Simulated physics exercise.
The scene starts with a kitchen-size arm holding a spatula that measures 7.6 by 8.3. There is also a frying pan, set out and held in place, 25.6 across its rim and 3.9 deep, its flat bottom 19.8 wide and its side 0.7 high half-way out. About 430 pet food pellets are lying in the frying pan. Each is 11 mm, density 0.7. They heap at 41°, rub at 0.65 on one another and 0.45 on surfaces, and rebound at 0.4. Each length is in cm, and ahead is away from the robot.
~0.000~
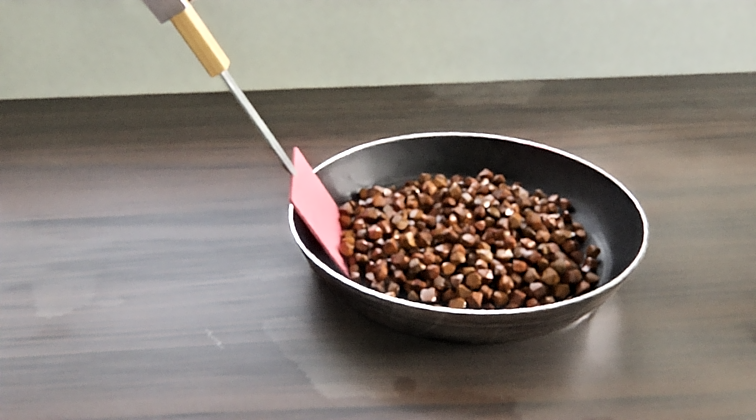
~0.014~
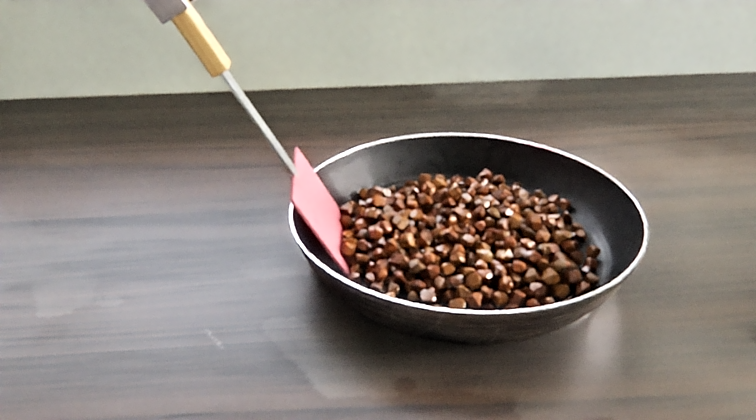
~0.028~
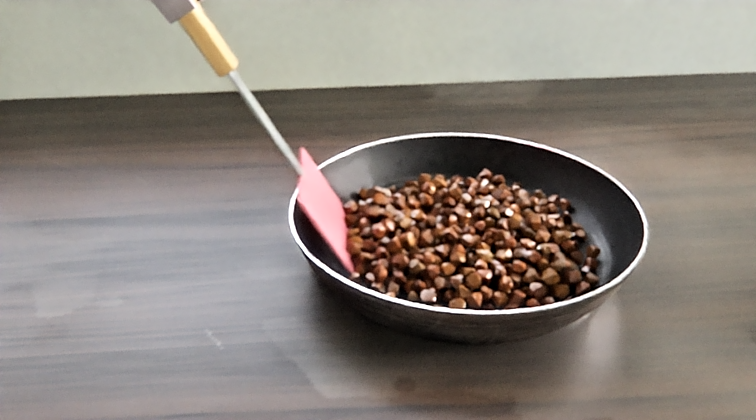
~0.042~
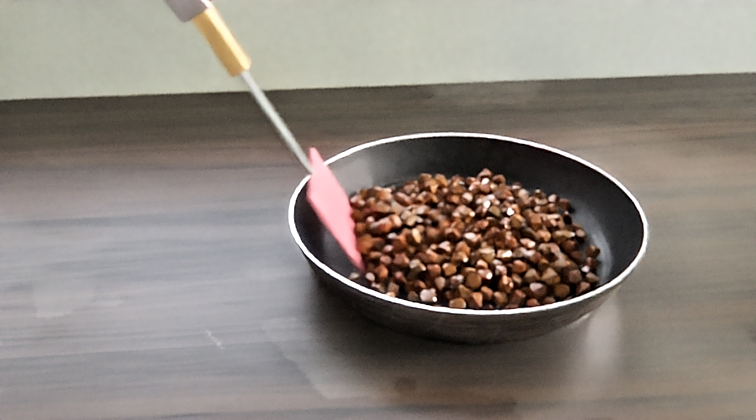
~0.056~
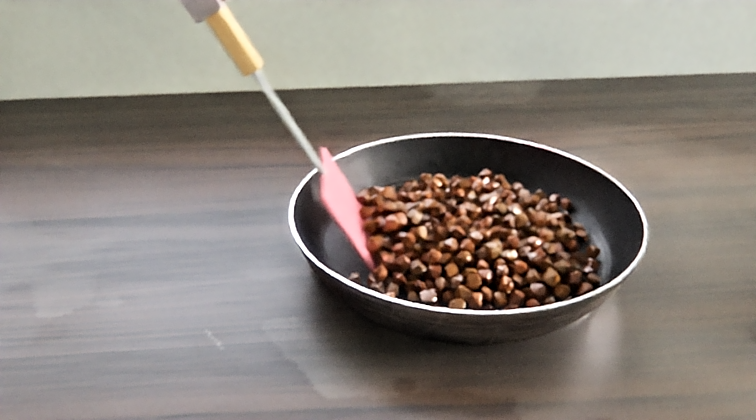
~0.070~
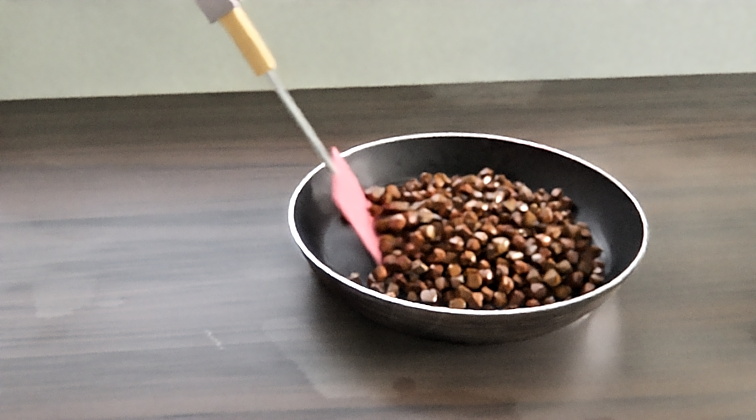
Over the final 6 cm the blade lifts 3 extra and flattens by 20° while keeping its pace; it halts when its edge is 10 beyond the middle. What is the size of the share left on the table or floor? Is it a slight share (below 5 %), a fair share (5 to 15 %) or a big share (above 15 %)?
It is a big share.
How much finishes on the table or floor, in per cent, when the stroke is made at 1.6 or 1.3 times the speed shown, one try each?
Some 25 per cent, then some 30 per cent, on the table or floor.
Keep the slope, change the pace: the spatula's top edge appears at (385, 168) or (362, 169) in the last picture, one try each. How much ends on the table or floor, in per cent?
That comes to some 30 and some 25 percent, in that order.
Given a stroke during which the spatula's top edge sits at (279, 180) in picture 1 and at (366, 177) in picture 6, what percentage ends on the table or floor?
Off the vessel, on the table or floor: Some 30 percent.
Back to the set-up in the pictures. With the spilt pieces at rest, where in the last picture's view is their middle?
(672, 232).
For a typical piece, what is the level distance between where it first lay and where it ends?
7 cm.
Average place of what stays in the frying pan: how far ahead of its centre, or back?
It sits some 4.5 centimetres ahead of centre.
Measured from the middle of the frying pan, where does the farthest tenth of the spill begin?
That distance is around 20 cm.
After 0.17 s, sloping 62°, highest piece 5 above the table; 434 in the frying pan.
After 0.27 s, sloping 56°, highest piece 7 above the table; 423 in the frying pan, 11 on the blade or in flight.
After 0.52 s, sloping 42°, highest piece 7 above the table; 331 in the frying pan, 100 on the table or floor, 3 on the blade or in flight.
After 1.57 s, sloping 42°, highest piece 5 above the table; 330 in the frying pan, 104 on the table or floor.
In the end, 330 in the frying pan, 104 on the table or floor. That is 24 % on the table or floor.
